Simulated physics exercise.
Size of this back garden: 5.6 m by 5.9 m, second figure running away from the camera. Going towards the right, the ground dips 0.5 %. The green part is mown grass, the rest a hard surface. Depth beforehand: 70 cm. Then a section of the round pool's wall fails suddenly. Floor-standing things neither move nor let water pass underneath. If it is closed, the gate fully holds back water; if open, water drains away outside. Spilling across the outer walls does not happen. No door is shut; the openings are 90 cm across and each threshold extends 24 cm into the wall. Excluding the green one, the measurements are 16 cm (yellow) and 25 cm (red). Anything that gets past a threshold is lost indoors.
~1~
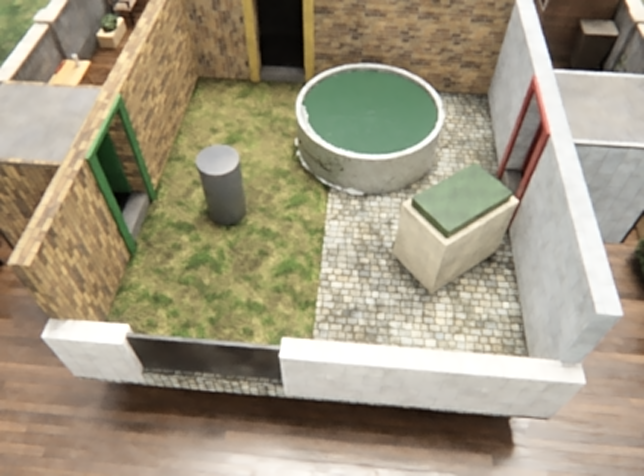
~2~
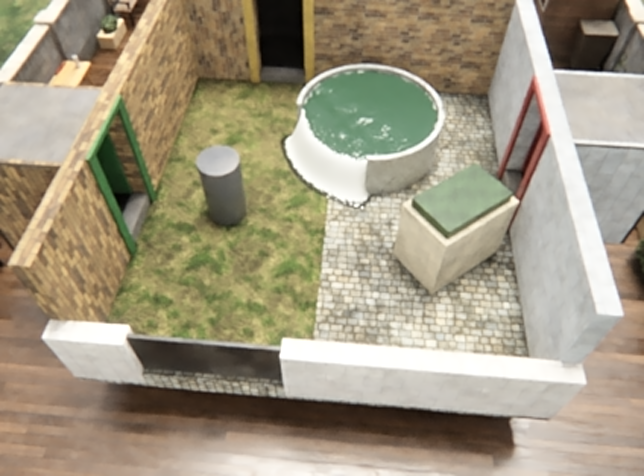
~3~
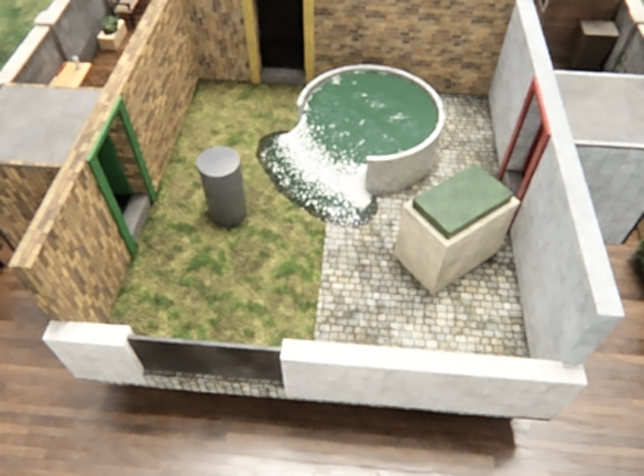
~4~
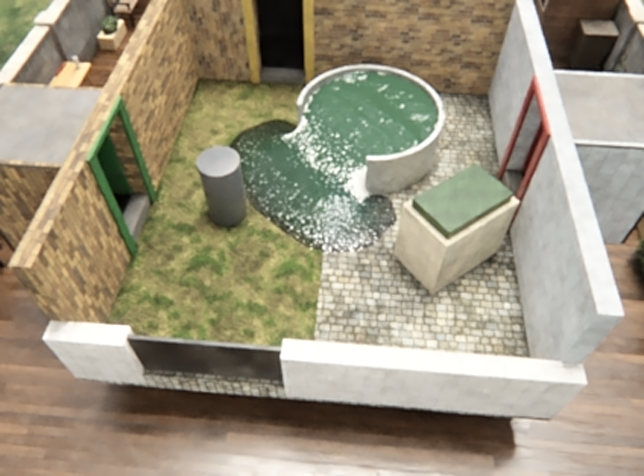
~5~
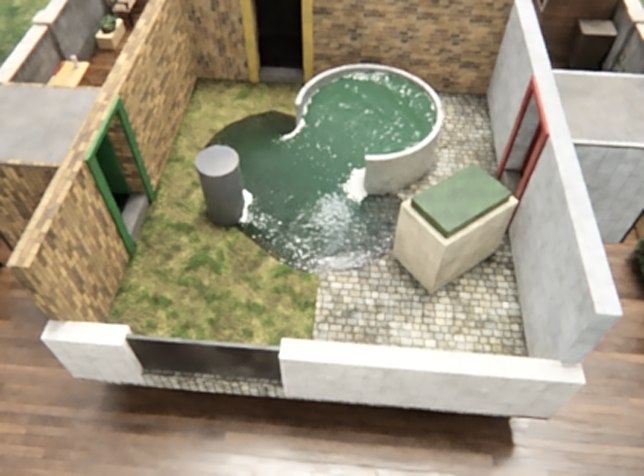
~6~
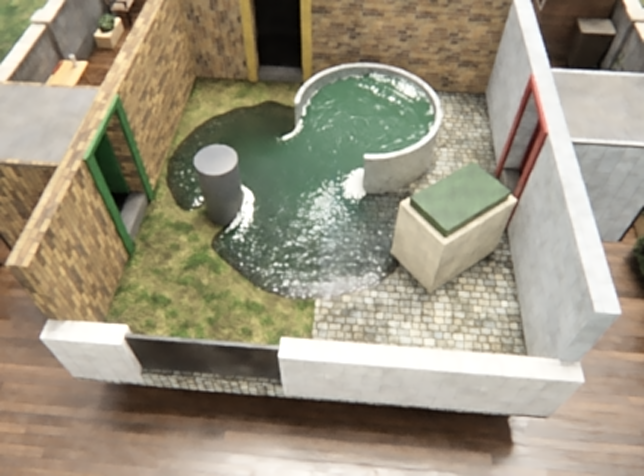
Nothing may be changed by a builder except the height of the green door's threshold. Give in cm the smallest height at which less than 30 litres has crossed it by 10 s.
11 cm.
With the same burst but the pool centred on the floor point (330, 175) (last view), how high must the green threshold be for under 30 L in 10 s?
Then it needs to be around 12.0 cm high.
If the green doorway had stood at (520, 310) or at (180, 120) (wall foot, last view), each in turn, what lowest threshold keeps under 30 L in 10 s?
Minimums: Roughly 13.0 cm and 7.0 cm.
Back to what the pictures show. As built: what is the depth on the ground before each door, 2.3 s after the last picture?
Depths, in cm - yellow: 0, green: 12, red: 0.
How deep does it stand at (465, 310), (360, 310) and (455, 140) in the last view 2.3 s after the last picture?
Going through the spots in order gives 0, 3 and 0 centimetres.
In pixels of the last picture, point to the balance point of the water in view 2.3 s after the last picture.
The water is centred around (274, 210) in the last picture's pixels.
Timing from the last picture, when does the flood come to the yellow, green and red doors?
Yellow at 2.6 s, green at 0.4 s, red at 4.0 s.
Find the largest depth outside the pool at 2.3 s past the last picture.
Up to some 34 centimetres, I'd say.
Then, 0.7 s after the last picture water covers 50 % of the floor, deepest (39 cm) near (252, 204); 12 cm at the green door, 0 litres in over its 22 cm threshold.
Then, 2.3 s after the last picture water covers 65 % of the floor, deepest (34 cm) near (149, 357); 12 cm at the green door, 0 litres in over its 22 cm threshold.
Then, 9.3 s after the last picture water covers 100 % of the floor, deepest (18 cm) near (467, 96); 6 cm at the green door, 0 litres in over its 22 cm threshold.
At the green door as built, the water peaked near 17 cm, 4.1 s after the last picture.
With a threshold of 9.5 cm, 47 litres would have come in within the 10 s; with 13 cm, 16 litres. So under 30 litres takes about 11 cm.
